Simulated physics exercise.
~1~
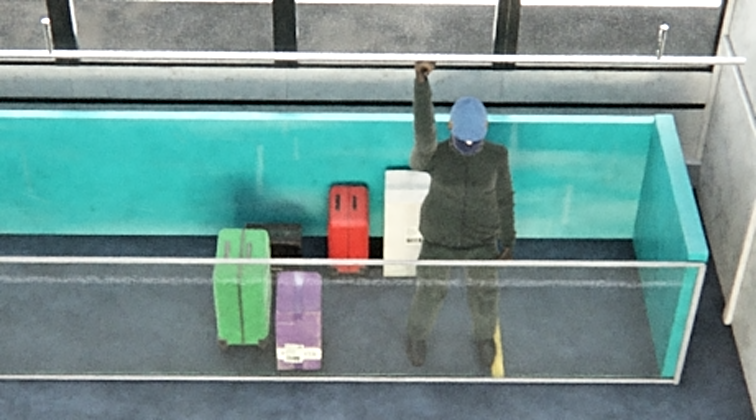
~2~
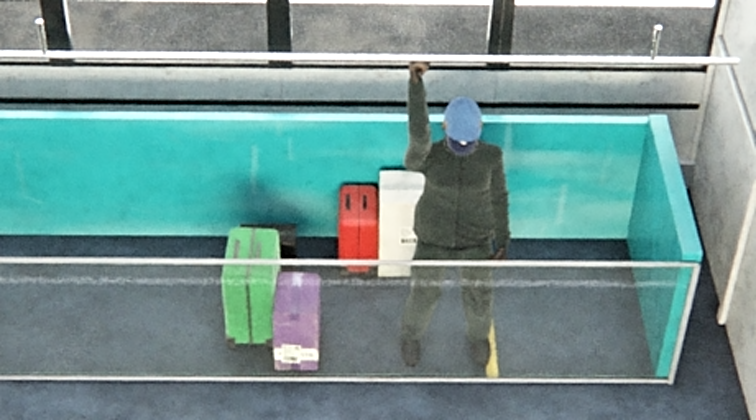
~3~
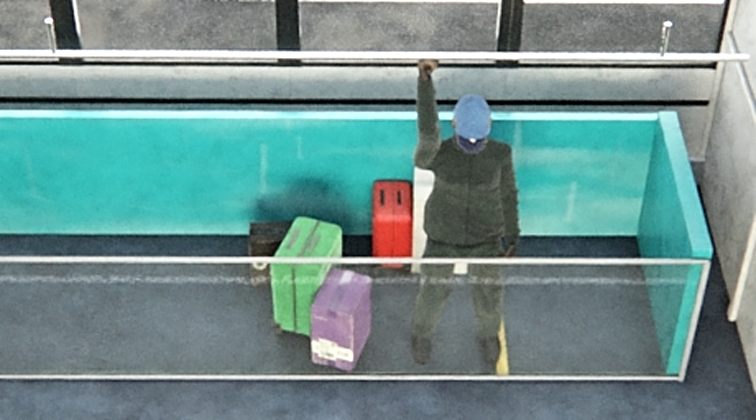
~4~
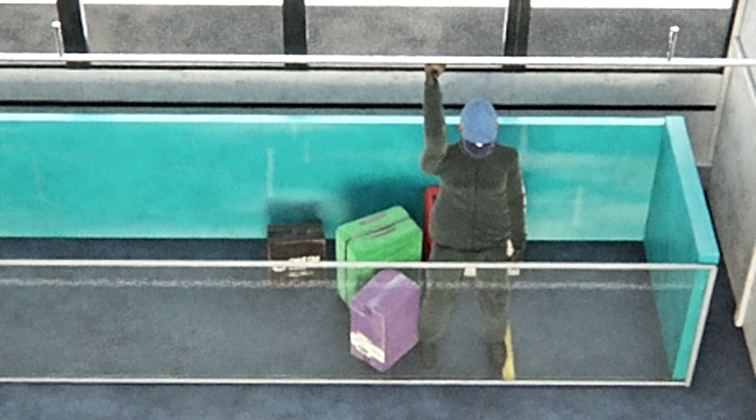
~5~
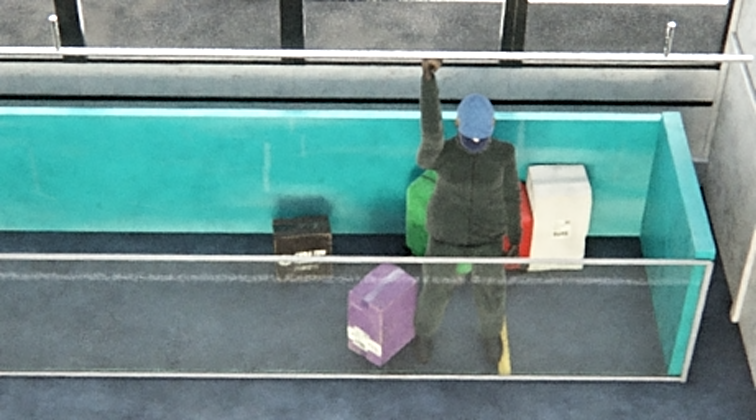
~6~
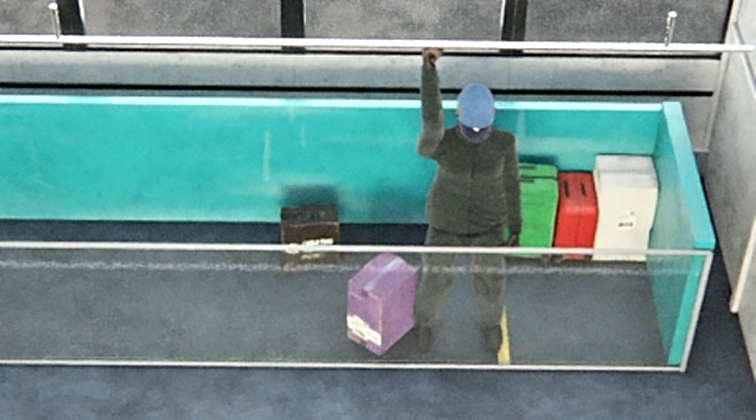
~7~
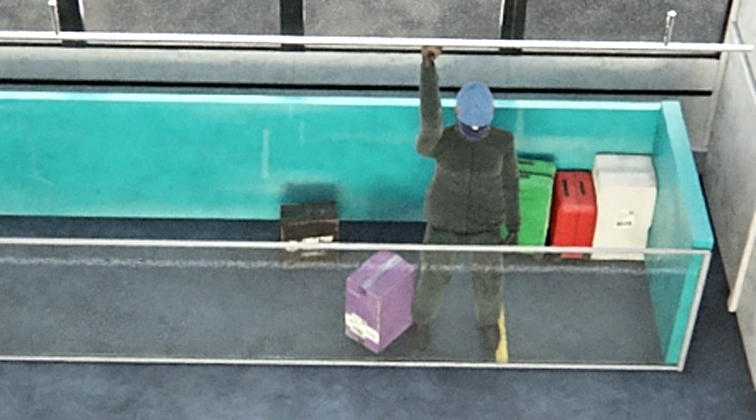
The footage shows a person in a blue cap gripping an overhead rail while green, red, white and purple luggage and a black carton slide right; the green, red and white pieces pass behind the person and cross the yellow line, while the purple piece and carton stop short, all upright.
